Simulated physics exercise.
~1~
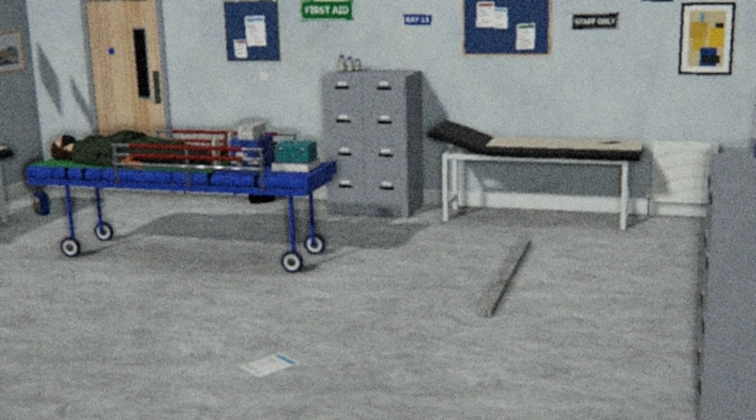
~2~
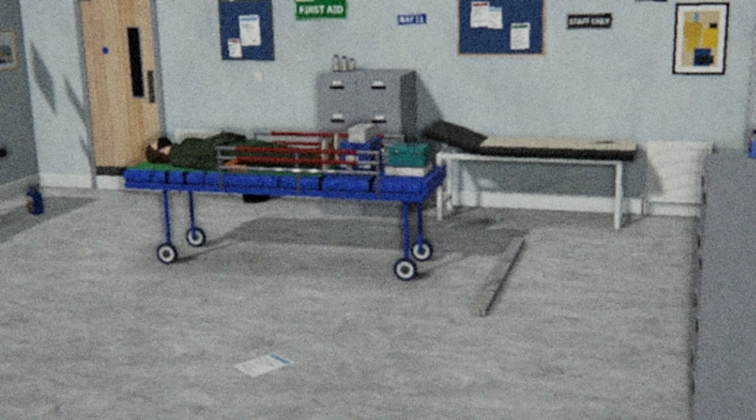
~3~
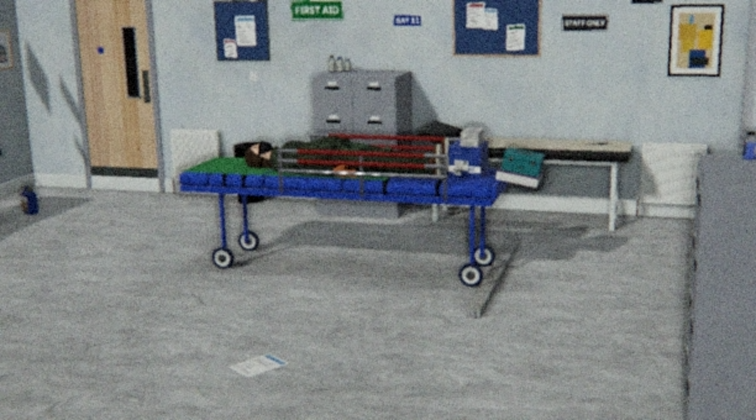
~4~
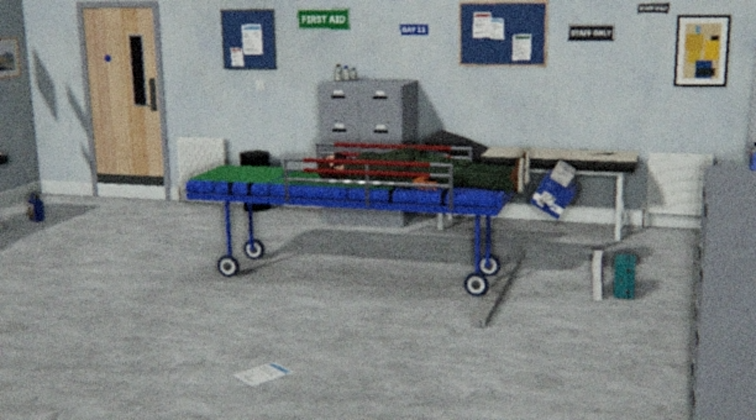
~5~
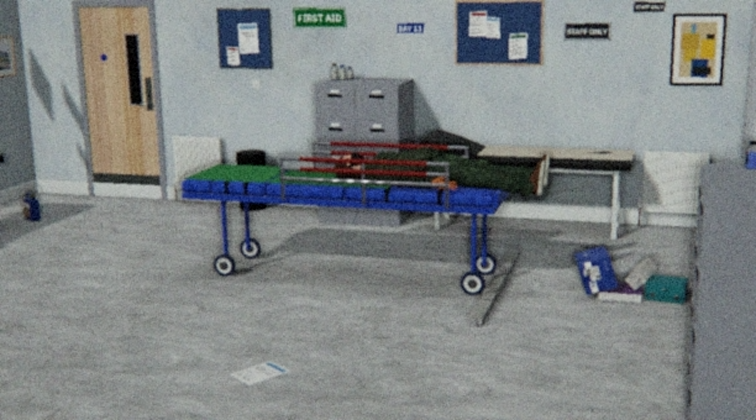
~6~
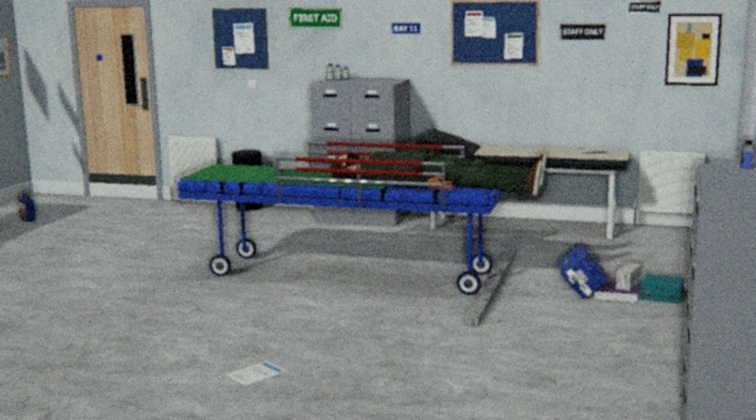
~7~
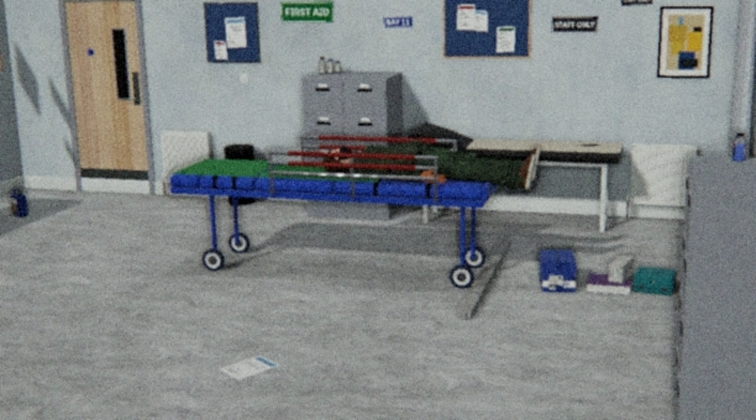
A person in dark green lies limp on a blue transfer trolley with red and grey side rails, at the left of a grey-floored first aid room, seen from slightly above by a gently swaying camera. Teal, blue and pale items sit by the feet, and filing drawers and a padded bench stand behind. The trolley rolls right, feet first, and stops abruptly at a floor sill. The person slides on toward the foot end as the items tumble off. Finally the feet overhang the end, with the blue holdall, white box, purple folder and teal case on the floor.
